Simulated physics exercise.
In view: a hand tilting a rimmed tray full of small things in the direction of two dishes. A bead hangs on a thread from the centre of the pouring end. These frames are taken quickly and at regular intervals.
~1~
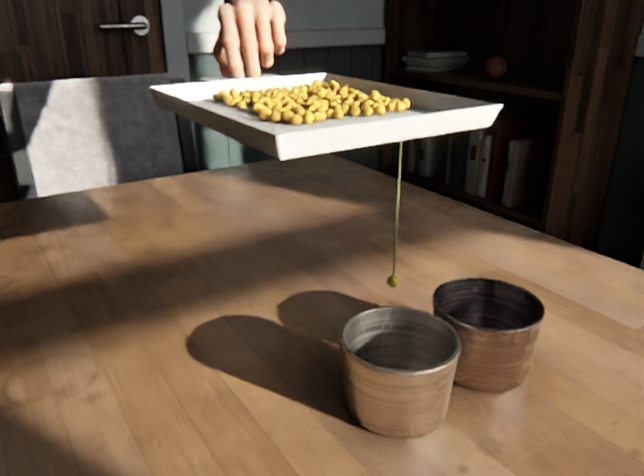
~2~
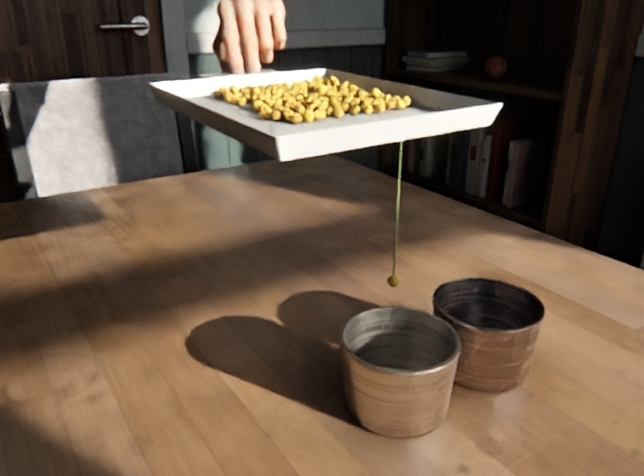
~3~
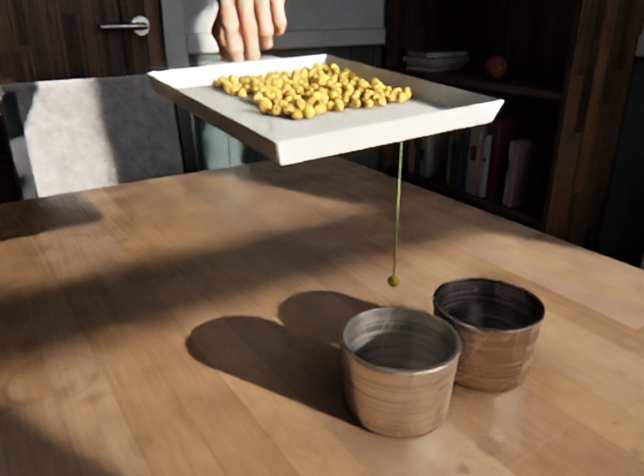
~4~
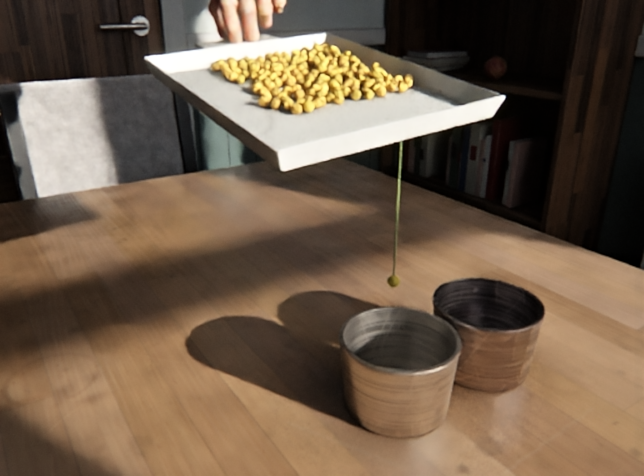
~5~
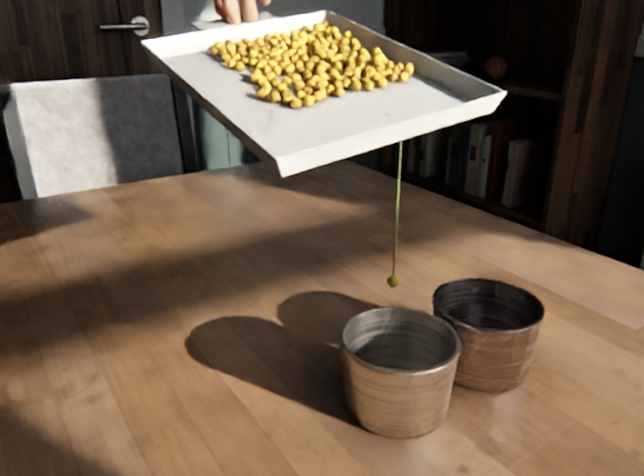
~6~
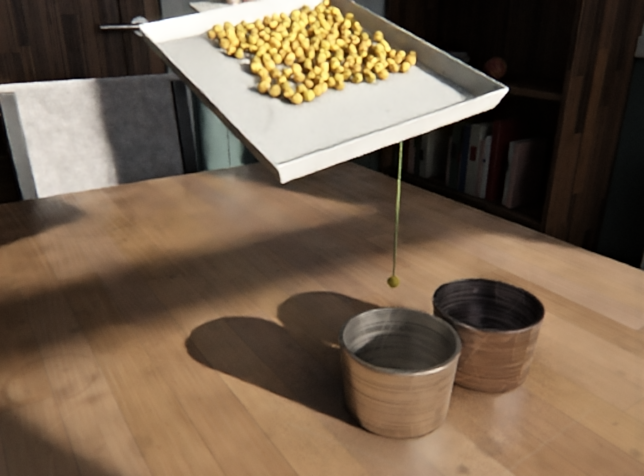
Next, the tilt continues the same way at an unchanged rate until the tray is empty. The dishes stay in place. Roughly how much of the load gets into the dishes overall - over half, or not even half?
A lesser share is caught.
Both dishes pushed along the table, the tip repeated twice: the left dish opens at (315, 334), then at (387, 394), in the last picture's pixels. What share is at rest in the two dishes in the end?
In order, 60 % and 10 %.
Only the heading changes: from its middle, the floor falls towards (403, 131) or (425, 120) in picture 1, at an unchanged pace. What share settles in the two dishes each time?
Case one near 60 %; case two near 10 %.
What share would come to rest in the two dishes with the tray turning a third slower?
Share: Roughly 20%.
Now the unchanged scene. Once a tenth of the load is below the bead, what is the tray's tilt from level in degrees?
Around 70° at that moment.
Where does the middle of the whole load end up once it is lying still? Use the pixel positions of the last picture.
I'd put the middle somewhere around (297, 425).
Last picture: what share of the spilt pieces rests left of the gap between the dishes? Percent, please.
I'd guess close to 100 %.
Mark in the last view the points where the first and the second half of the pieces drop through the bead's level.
The opening part goes through (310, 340); what follows goes through (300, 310).
Soon, tray tipped steeply; about two thirds on the tray; a stray few in the left dish; a stray few outside both; about a third in the air.
A while on, tray tipped past a quarter turn; a small part on the tray; a small part in the left dish; about two thirds outside both; about a quarter in the air.
Towards the end, tray tipped past a quarter turn; a small part in the left dish; most outside both.
Finally, tray tipped past a quarter turn; a small part in the left dish; none in the right dish; most outside both.
